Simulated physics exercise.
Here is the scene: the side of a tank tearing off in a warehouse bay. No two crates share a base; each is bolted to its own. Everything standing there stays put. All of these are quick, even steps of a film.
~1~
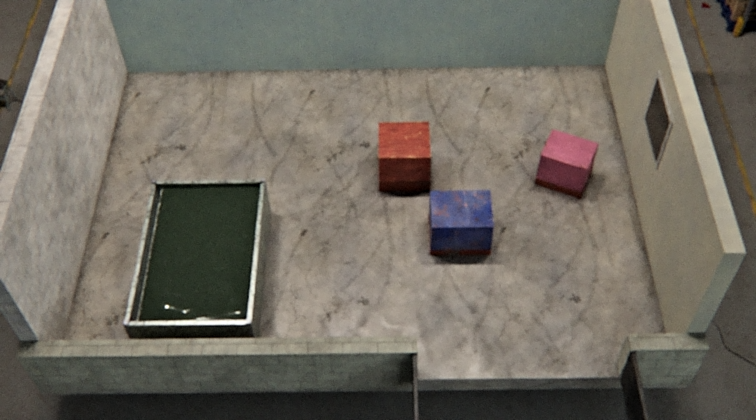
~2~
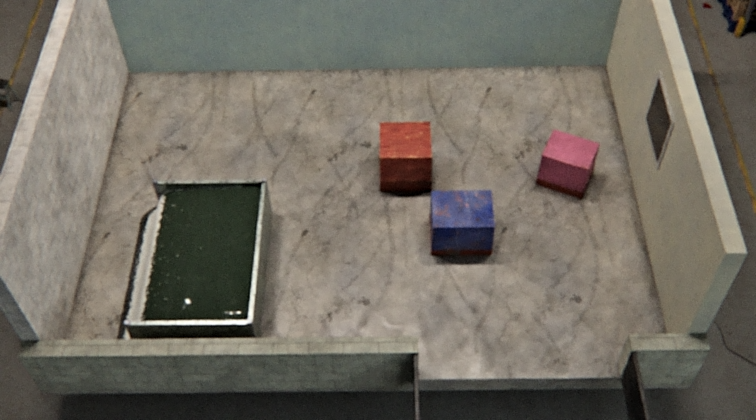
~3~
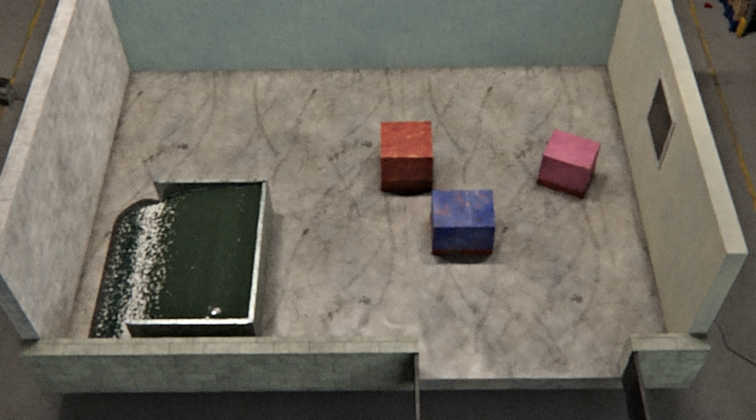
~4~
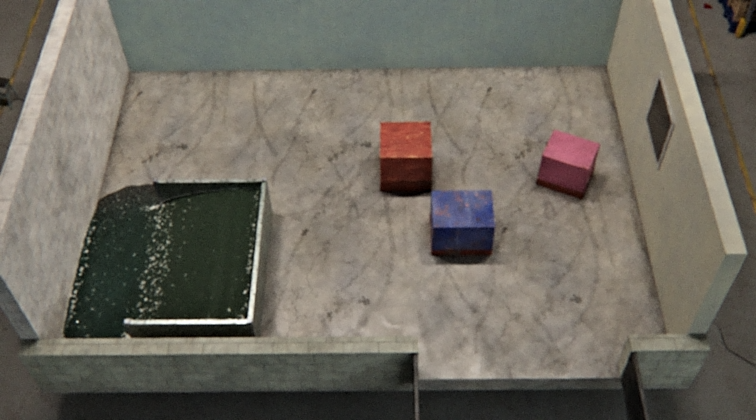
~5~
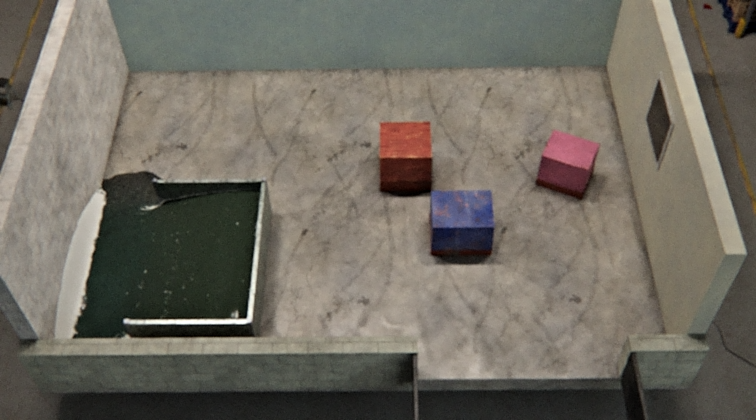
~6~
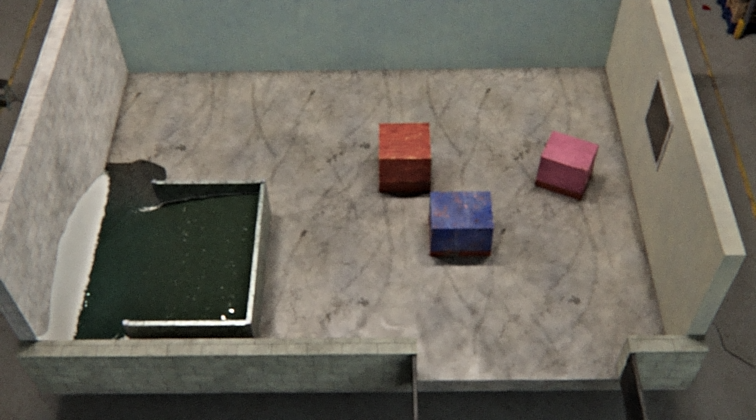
In a warehouse bay with red, blue and pink crates standing still, the left side of a tank of dark green water tears open, and the water pours out leftward, reaches the left wall and spreads along it.
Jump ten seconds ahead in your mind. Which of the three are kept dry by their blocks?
The pink crate remains dry; the red crate remains dry; the blue crate remains dry.
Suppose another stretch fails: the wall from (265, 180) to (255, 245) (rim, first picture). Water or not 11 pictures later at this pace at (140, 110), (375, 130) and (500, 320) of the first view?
Unwetted / soaked / soaked.
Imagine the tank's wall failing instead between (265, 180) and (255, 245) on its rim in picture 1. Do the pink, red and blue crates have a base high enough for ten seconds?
Result - pink one is hit by the flood; red one is hit by the flood; blue one is hit by the flood.
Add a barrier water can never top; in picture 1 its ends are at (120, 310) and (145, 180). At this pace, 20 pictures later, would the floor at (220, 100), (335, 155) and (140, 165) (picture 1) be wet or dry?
The first point comes out inundated, the next unwetted, the last inundated.
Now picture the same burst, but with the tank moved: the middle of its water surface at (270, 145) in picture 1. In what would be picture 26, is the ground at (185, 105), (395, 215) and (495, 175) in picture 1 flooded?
First drenched; next unwetted; last unwetted.
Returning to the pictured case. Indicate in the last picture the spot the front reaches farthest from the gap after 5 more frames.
I'd say near (124, 95).
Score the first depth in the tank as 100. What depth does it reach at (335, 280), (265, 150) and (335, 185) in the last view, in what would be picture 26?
First 0, next 2, last 0 in a hundred.
A moment on, water covers 10 % of the floor; the pink crate not reached, the red crate not reached, the blue crate not reached.
Next, water covers 25 % of the floor; the pink crate not reached, the red crate not reached, the blue crate not reached.
Then, water covers 45 % of the floor; the pink crate not reached, the red crate not reached, the blue crate water round its plinth.
Later, water covers 70 % of the floor; the pink crate water round its plinth, the red crate water round its plinth, the blue crate water round its plinth.
In the end, water covers 90 % of the floor; the pink crate stayed above the water, the red crate stayed above the water, the blue crate stayed above the water.
